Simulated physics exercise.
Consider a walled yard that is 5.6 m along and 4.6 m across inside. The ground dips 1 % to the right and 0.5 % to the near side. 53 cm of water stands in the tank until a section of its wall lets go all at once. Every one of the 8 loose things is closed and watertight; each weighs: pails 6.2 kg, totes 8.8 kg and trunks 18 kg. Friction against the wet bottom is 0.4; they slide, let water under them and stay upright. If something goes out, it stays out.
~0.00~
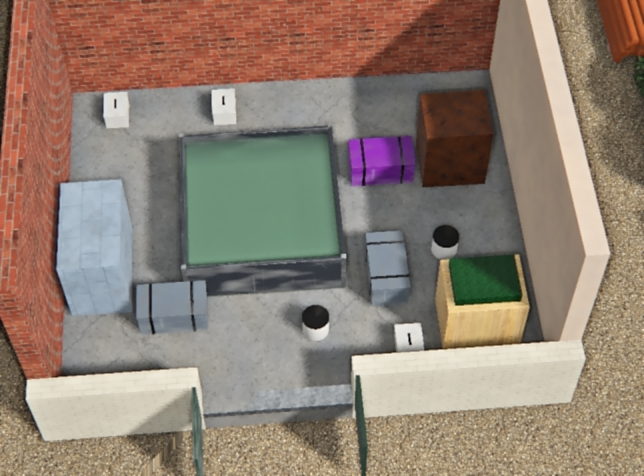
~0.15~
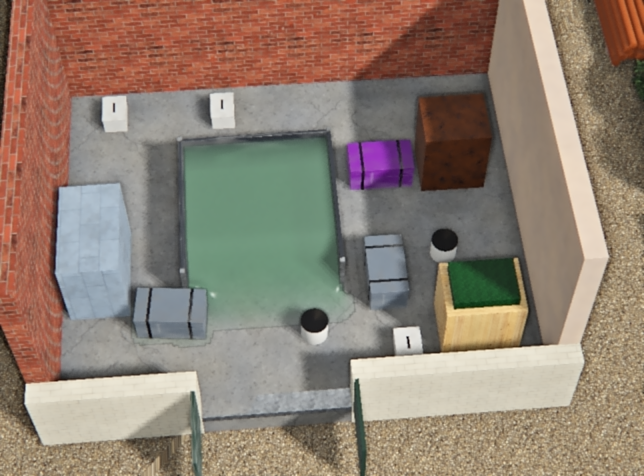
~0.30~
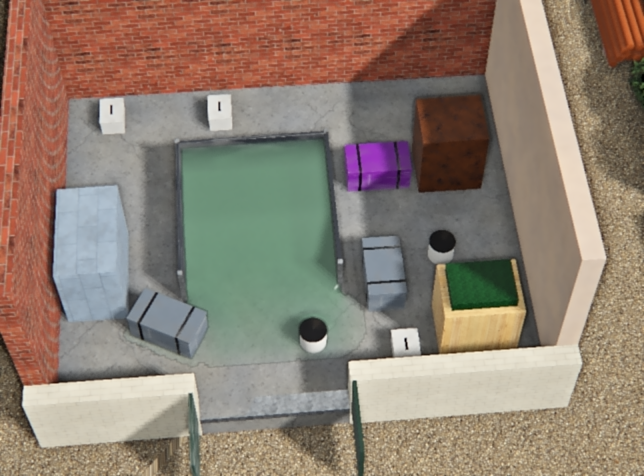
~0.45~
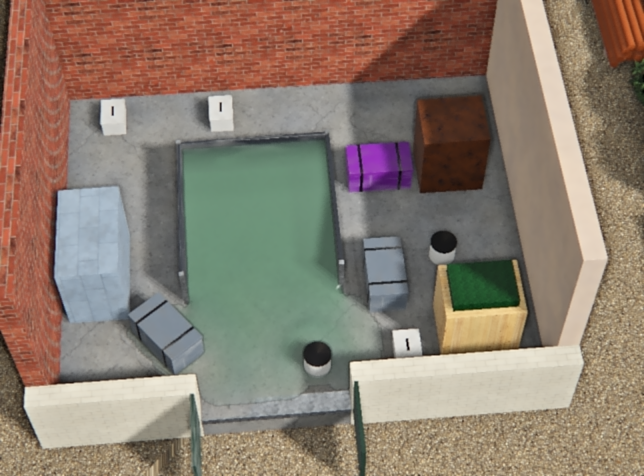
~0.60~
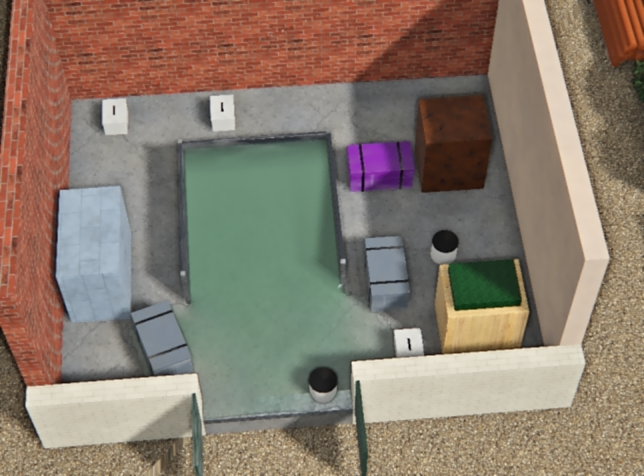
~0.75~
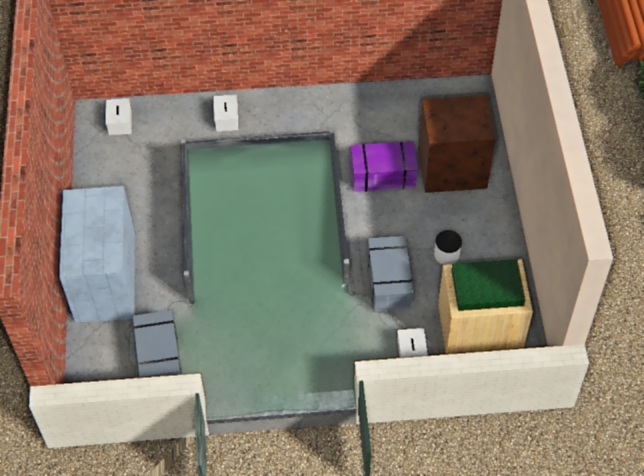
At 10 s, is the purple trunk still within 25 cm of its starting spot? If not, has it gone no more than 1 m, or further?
Yes, it is still within that distance.
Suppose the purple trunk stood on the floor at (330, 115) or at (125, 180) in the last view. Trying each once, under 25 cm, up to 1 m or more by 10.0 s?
Try one, it keeps its spot; try two, it keeps its spot.
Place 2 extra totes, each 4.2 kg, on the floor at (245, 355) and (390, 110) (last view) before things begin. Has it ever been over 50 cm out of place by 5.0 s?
Order kept: Exceeds it, falls short.
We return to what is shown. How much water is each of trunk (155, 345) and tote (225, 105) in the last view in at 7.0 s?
Depths: Near 4 cm, then near 0 cm.
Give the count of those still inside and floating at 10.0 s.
Just then, the number is 0.
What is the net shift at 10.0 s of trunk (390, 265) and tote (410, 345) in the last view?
Lab note - net shifts in turn: 0 cm; 50 cm.
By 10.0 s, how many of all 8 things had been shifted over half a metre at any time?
It adds up to 2.
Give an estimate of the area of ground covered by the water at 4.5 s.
Wet: Near 15 m2.
After 2.0 s the purple trunk is near (384, 157), 0.0 m from its start, aground; 1 of 8 are out; 0 afloat.
After 4.5 s the purple trunk is near (384, 157), 0.0 m from its start, aground; 1 of 8 are out; 1 afloat.
After 7.0 s the purple trunk is near (384, 157), 0.0 m from its start, aground; 1 of 8 are out; 0 afloat.
After 10.0 s the purple trunk is near (384, 157), 0.0 m from its start, aground; 1 of 8 are out; 0 afloat.
